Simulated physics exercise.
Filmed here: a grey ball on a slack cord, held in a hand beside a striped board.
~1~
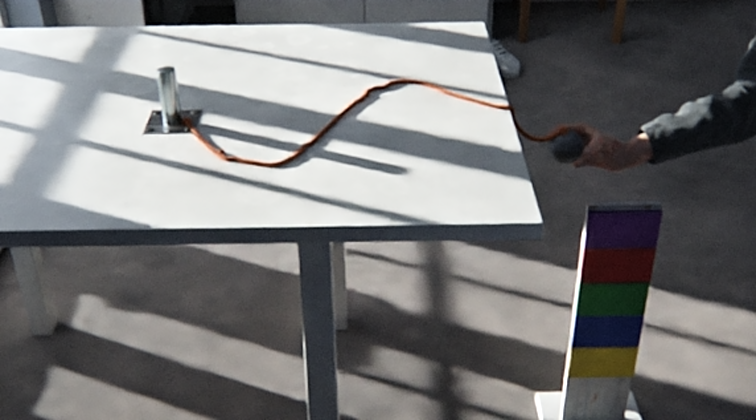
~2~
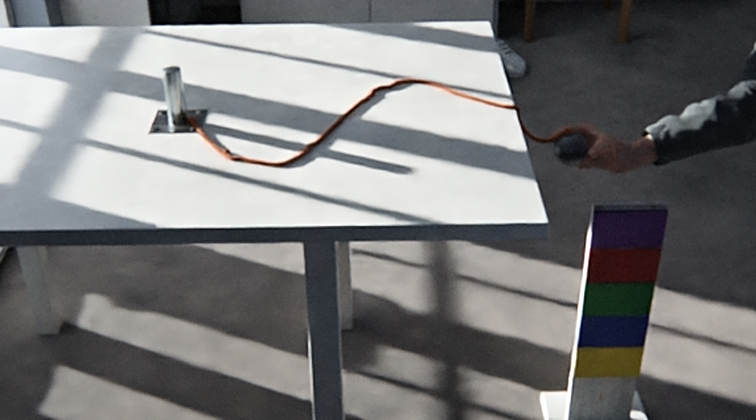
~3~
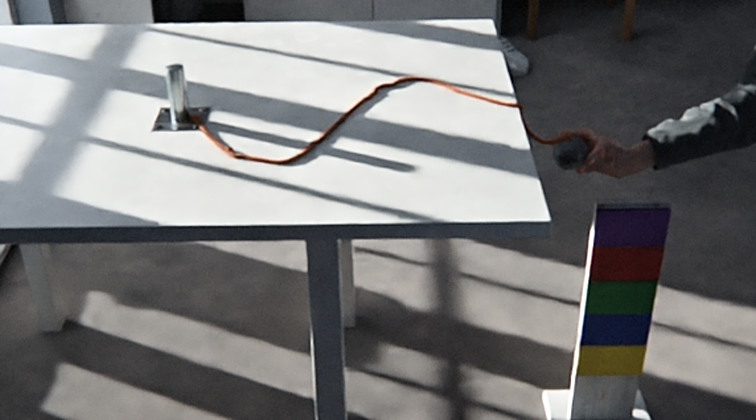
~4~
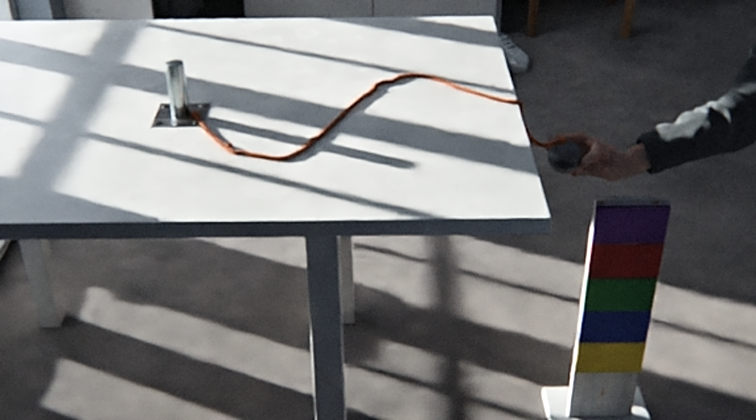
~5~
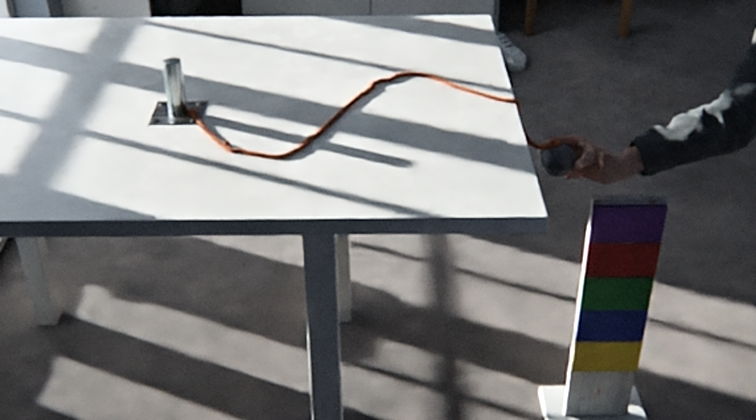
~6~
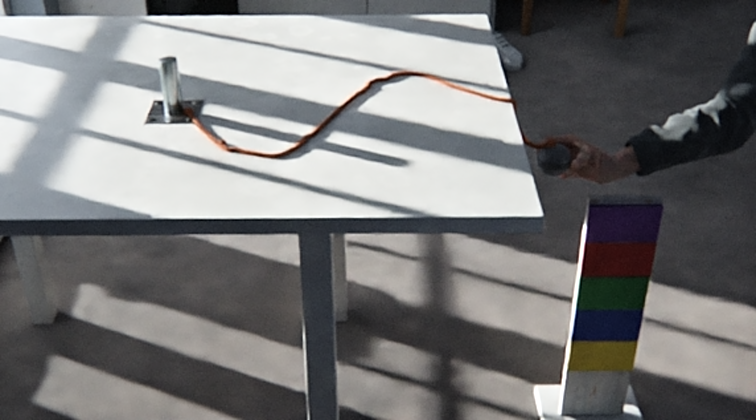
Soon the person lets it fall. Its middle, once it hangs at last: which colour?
Colour: Blue.
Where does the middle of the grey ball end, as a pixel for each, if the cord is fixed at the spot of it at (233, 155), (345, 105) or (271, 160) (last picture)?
Try 1: (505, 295); try 2: (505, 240); try 3: (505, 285).
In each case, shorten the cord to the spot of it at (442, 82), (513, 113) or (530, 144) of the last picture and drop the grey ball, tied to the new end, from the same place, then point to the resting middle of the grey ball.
Roughly (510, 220), (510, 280), (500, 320).
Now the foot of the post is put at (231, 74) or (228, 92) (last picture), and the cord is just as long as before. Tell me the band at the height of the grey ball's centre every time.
One after the other, yellow; yellow.
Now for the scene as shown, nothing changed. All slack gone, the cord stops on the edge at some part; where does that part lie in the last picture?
It sits at about (369, 87).
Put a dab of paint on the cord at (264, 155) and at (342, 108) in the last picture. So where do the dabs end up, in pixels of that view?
Around (329, 114), then around (459, 117).
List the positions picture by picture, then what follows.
Grey ball (566, 147); purple (623, 231); red (618, 267); green (613, 300); blue (608, 333); yellow (603, 363), in the first picture.
Grey ball (571, 149); cord through (212, 143) (290, 162) (342, 119) (396, 83) (483, 101), in the second picture.
Grey ball (570, 154), in the third picture.
Grey ball (564, 157); cord through (215, 137) (293, 156) (345, 113) (399, 78) (486, 96), in the fourth picture.
Grey ball (558, 160), in the fifth picture.
Grey ball (554, 160); cord through (208, 134) (286, 153) (338, 110) (393, 76) (479, 94), in the sixth picture.
Soon after, ball near (475, 345); level with blue.
Then, ball near (512, 337); level with blue.
At rest, ball near (495, 345); level with blue. The blue one.
